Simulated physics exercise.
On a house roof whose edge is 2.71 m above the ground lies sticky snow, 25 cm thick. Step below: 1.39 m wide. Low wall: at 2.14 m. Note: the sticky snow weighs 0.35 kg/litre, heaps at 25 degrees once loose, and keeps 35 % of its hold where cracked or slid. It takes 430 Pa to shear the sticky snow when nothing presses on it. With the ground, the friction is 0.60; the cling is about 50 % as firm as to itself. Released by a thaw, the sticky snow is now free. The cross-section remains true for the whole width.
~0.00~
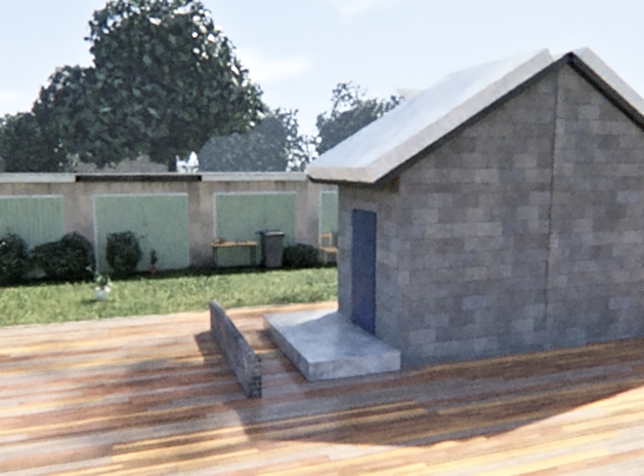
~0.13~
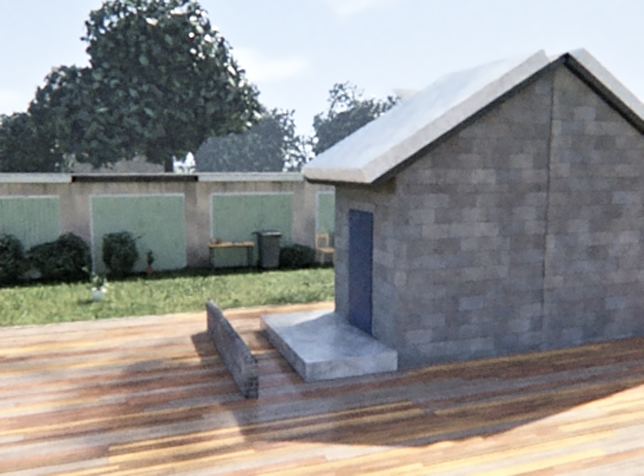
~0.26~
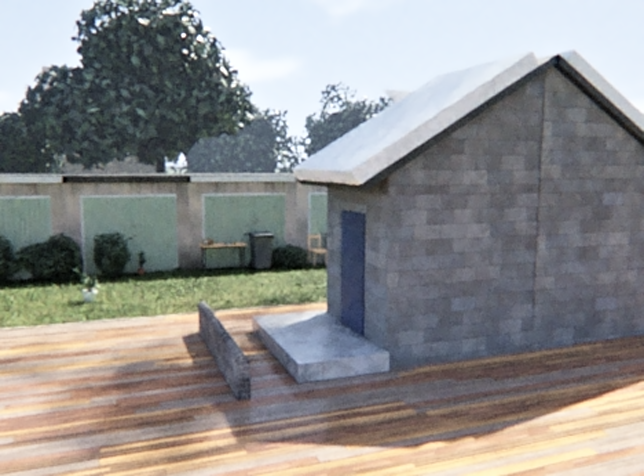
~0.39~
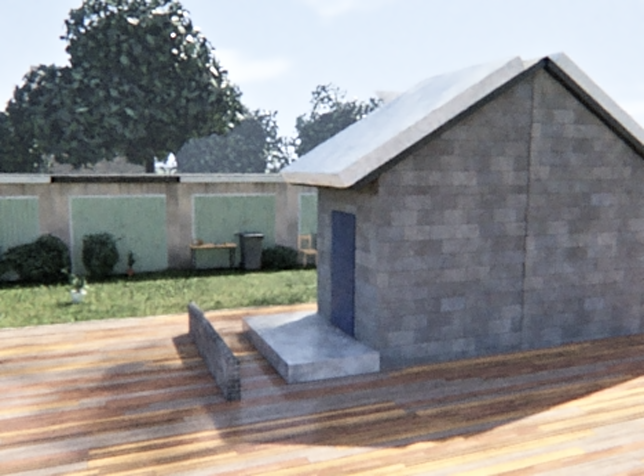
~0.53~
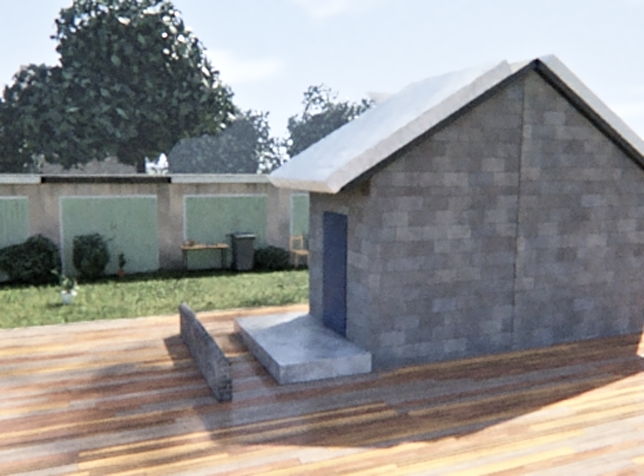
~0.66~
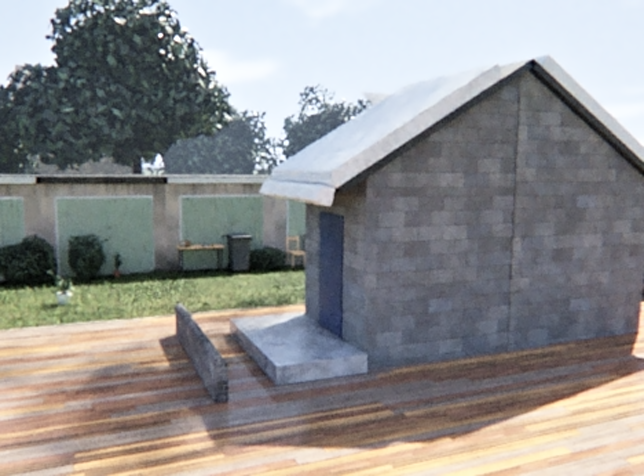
On a small block house's roof, a pale snow layer slides slightly down toward the left, cracking.
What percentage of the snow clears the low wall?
Roughly 18 %.
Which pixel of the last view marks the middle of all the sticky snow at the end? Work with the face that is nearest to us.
The middle sits at about (238, 369).
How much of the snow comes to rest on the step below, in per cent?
Estimate: Around 20 %.
After 1.08 s, 87 % is still on the roof and 0 % is past the low wall.
After 1.59 s, 64 % is still on the roof and 0 % is past the low wall.
After 2.09 s, 27 % is still on the roof and 0 % is past the low wall.
After 2.60 s, none is still on the roof and 9 % is past the low wall.
After 3.70 s, at the end, none is still on the roof and 18 % is past the low wall.
